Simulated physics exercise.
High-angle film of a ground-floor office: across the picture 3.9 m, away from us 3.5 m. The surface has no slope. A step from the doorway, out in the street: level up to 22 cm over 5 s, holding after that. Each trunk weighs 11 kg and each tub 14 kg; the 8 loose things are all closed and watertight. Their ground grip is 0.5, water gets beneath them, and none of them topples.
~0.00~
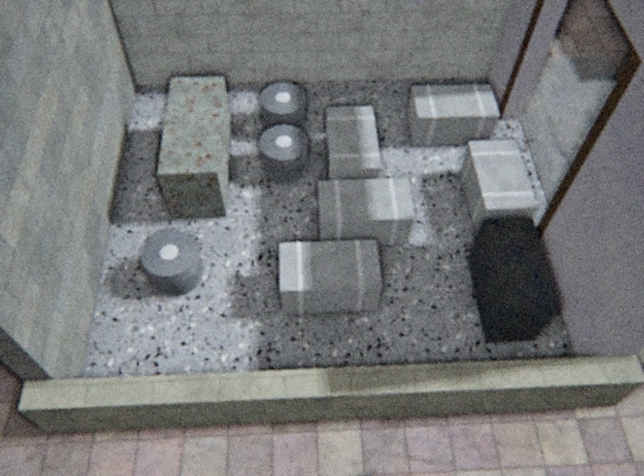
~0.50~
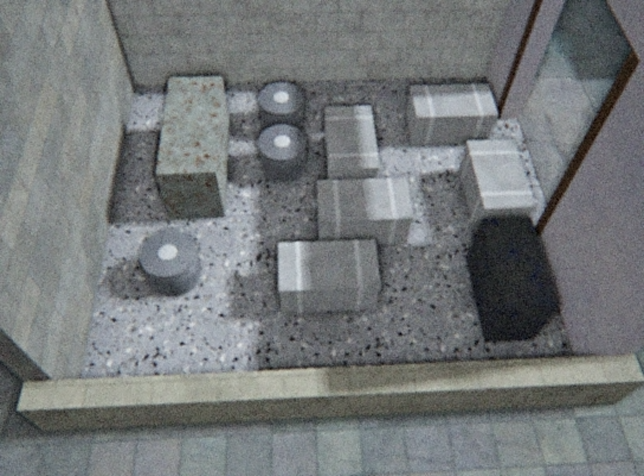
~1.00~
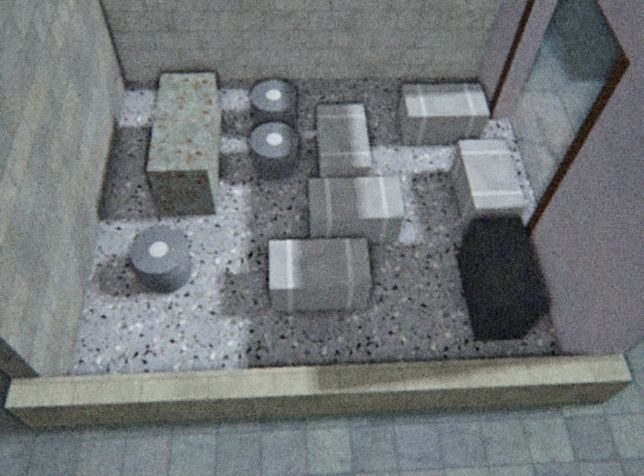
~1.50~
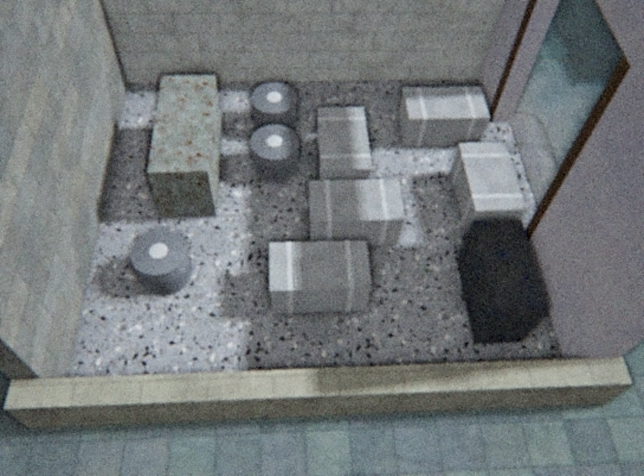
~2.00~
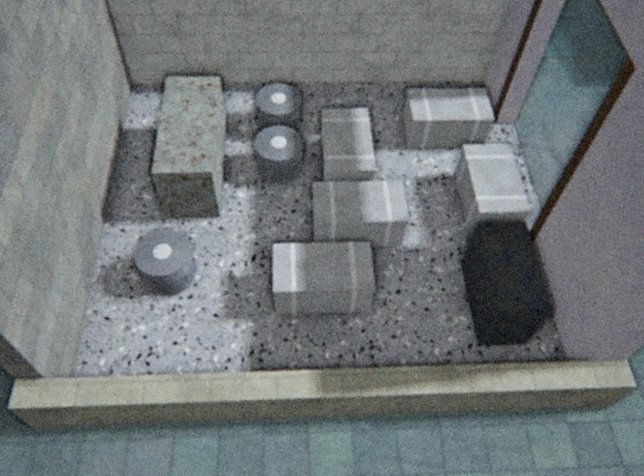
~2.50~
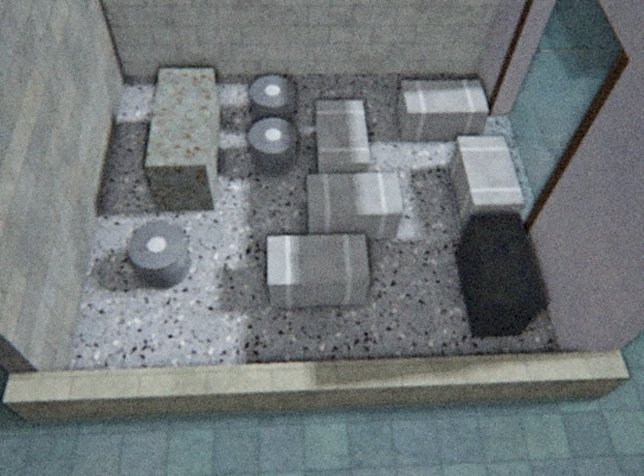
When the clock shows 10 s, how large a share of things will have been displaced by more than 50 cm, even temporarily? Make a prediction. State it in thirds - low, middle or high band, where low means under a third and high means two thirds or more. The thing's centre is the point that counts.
High band.
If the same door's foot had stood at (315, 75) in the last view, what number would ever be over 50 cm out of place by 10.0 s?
Then 6 of them would.
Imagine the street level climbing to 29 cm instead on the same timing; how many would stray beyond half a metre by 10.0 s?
Result: 7.
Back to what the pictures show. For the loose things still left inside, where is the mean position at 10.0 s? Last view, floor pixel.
That lands at roughly (243, 252).
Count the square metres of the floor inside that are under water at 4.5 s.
Flooded: Near 4.5 m2.
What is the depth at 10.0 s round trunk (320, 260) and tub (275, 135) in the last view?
I'd estimate 15 cm for the first and 15 cm for the second.
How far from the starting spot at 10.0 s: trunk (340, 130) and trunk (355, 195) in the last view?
Respectively 150 and 200 centimetres.
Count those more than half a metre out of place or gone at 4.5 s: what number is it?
By then 1.
After 3.5 s 0 of 8 are over 50 cm from their spots; 0 afloat.
After 4.5 s 1 of 8 are over 50 cm from their spots; 1 afloat.
After 7.0 s 6 of 8 are over 50 cm from their spots; 6 afloat.
After 10.0 s 6 of 8 are over 50 cm from their spots, and 7 have been at some point; 8 afloat.
